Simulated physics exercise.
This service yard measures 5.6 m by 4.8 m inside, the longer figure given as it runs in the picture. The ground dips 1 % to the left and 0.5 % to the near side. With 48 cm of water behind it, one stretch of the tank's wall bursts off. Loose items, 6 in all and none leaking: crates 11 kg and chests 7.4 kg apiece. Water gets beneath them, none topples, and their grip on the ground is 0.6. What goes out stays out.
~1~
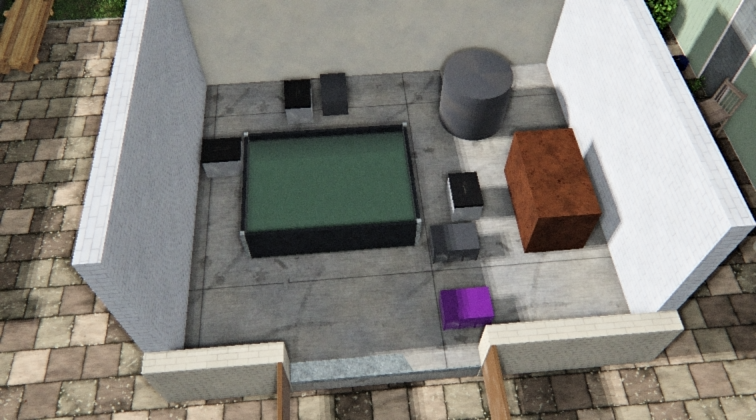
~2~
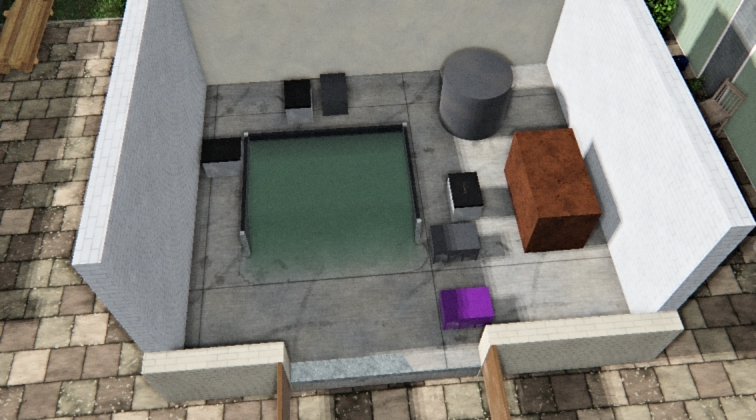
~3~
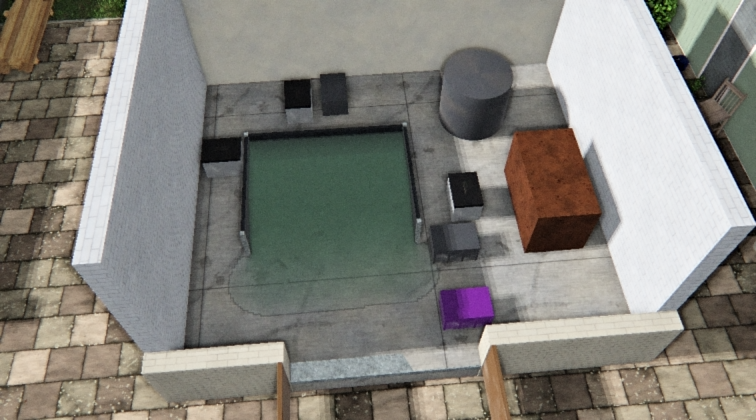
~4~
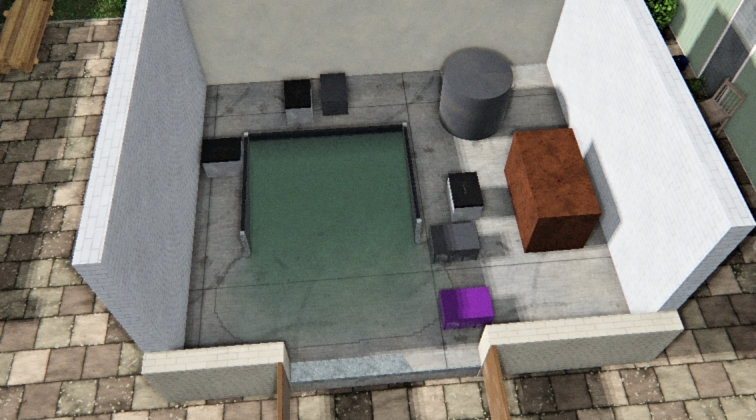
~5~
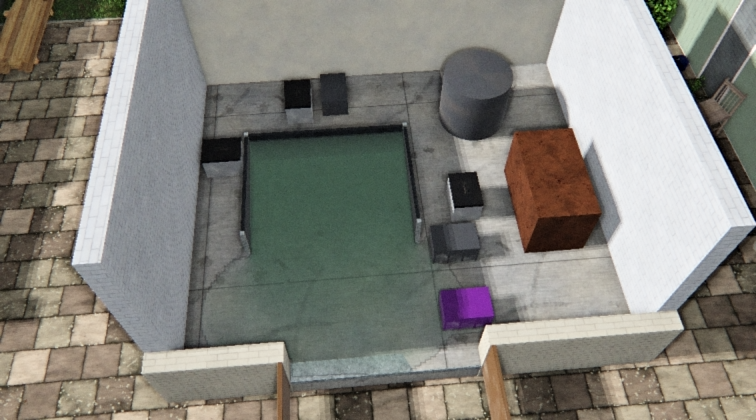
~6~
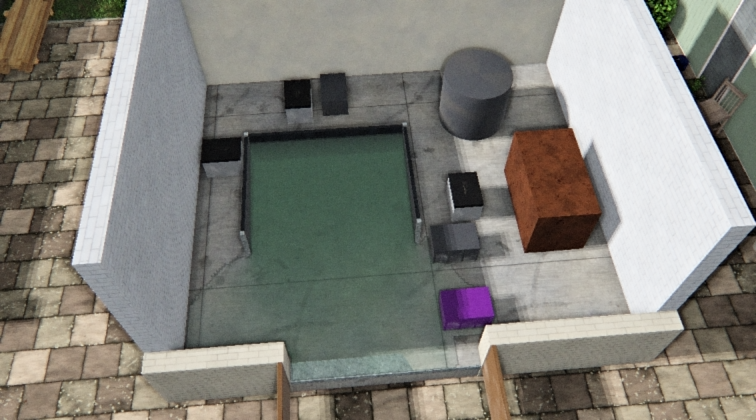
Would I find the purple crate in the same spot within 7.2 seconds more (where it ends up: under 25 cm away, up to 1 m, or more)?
Purple crate moves a short way.
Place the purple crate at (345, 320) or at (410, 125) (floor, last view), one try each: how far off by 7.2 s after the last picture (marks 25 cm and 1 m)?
In that order: It travels far; it holds its place.
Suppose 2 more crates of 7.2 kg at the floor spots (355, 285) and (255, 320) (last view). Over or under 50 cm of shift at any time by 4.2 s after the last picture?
In that order: Over, more.
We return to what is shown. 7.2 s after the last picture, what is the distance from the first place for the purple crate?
Roughly 40 cm.
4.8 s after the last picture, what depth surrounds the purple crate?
About 2 cm.
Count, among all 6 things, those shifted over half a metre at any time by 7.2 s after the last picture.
2 of them.
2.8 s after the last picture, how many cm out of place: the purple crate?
About 40 cm.
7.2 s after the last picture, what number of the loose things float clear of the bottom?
At that moment 1.
Then, 0.9 s after the last picture the purple crate is near (486, 318), 0.3 m from its start, aground; 0 of 6 are out; 0 afloat.
Then, 2.8 s after the last picture the purple crate is near (502, 310), 0.4 m from its start, aground; 0 of 6 are out; 0 afloat.
Then, 4.8 s after the last picture the purple crate is near (502, 310), 0.4 m from its start, aground; 0 of 6 are out; 1 afloat.
Then, 7.2 s after the last picture the purple crate is near (502, 310), 0.4 m from its start, aground; 0 of 6 are out; 1 afloat.
